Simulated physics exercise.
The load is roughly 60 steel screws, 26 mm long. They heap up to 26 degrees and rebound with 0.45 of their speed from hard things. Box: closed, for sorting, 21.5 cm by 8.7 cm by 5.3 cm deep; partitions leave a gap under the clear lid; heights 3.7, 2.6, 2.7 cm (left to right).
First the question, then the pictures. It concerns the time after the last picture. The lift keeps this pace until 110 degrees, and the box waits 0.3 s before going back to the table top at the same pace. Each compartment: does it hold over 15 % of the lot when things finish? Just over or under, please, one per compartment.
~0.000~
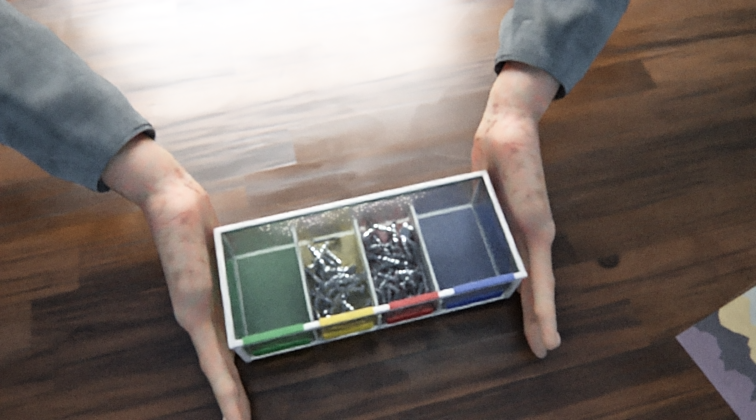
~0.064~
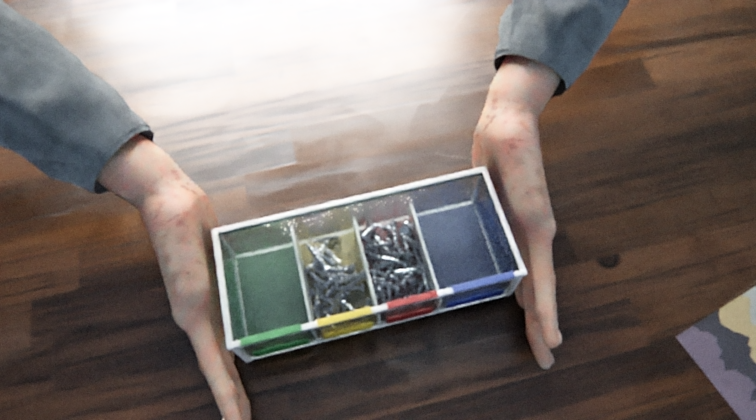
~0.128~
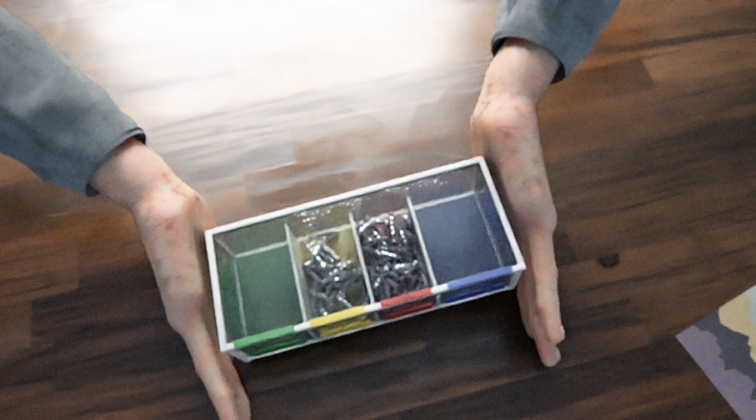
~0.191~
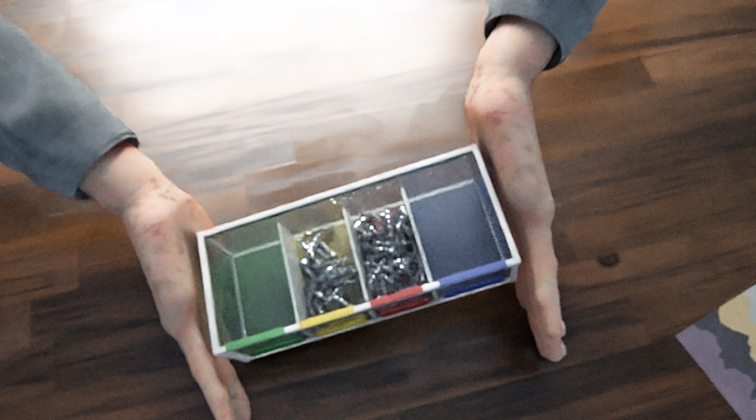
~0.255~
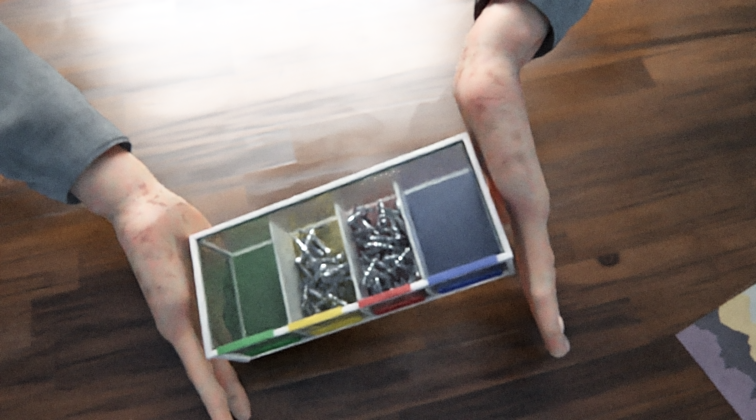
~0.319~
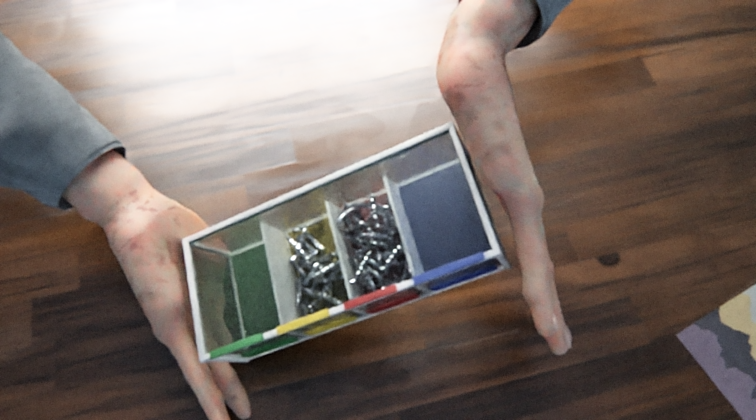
Red: Under, blue: Under, green: Over, yellow: Over.
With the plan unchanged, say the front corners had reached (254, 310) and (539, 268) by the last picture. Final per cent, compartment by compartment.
Per cent by compartment: Red 0, blue 100, green 0, yellow 0.
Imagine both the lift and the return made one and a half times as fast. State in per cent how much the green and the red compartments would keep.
In that case green 45; red 0.
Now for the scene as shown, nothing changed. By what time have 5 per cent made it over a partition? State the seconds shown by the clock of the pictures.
Reading: T about 1.15 s.
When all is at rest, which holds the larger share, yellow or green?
Answer: Yellow.
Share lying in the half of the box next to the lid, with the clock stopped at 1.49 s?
Estimate: Near 90 per cent.
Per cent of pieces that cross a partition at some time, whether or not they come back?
I'd say near 70 percent of them.
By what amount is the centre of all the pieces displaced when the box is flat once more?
I'd put the distance at roughly 5.5 cm.
Then, at 1.49 s, tilt 110 degrees; green 30 %, yellow 70 %.
After 2.27 s, tilt 54 degrees; green 30 %, yellow 70 %.
Then, at 3.07 s, tilt 0 degrees; green 35 %, yellow 65 %.
At rest (3.6 s), red 0 %, blue 0 %, green 35 %, yellow 65 %.
